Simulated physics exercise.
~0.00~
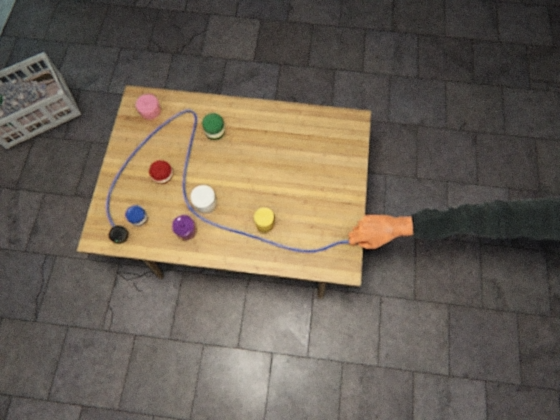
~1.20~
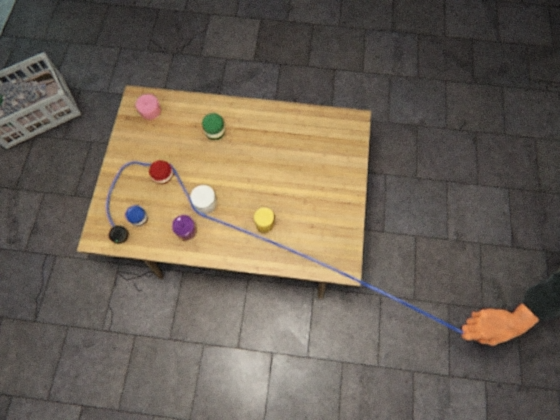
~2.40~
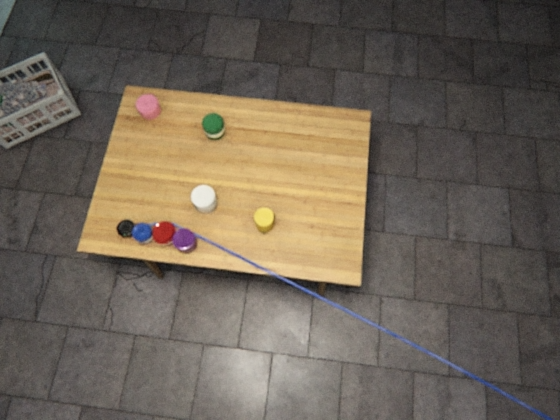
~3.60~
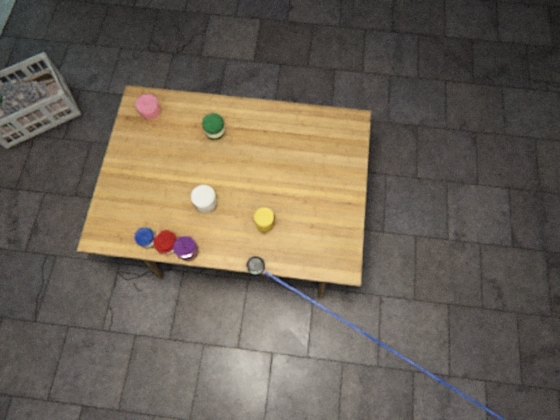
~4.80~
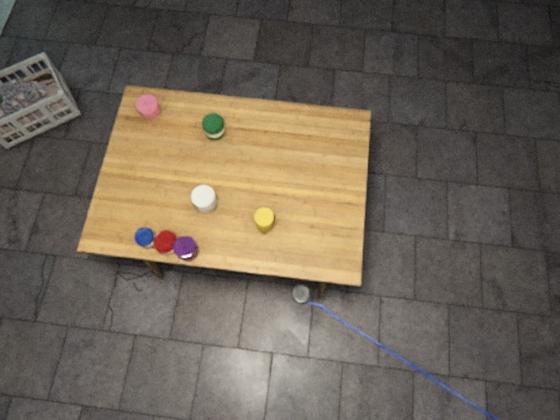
A small black puck, its blue cord pulled rightward by a gloved-looking orange hand, swept the red jar down beside the blue tin and purple pot near the wooden table's front edge, then slid right and off it, leaving the other containers standing in place.
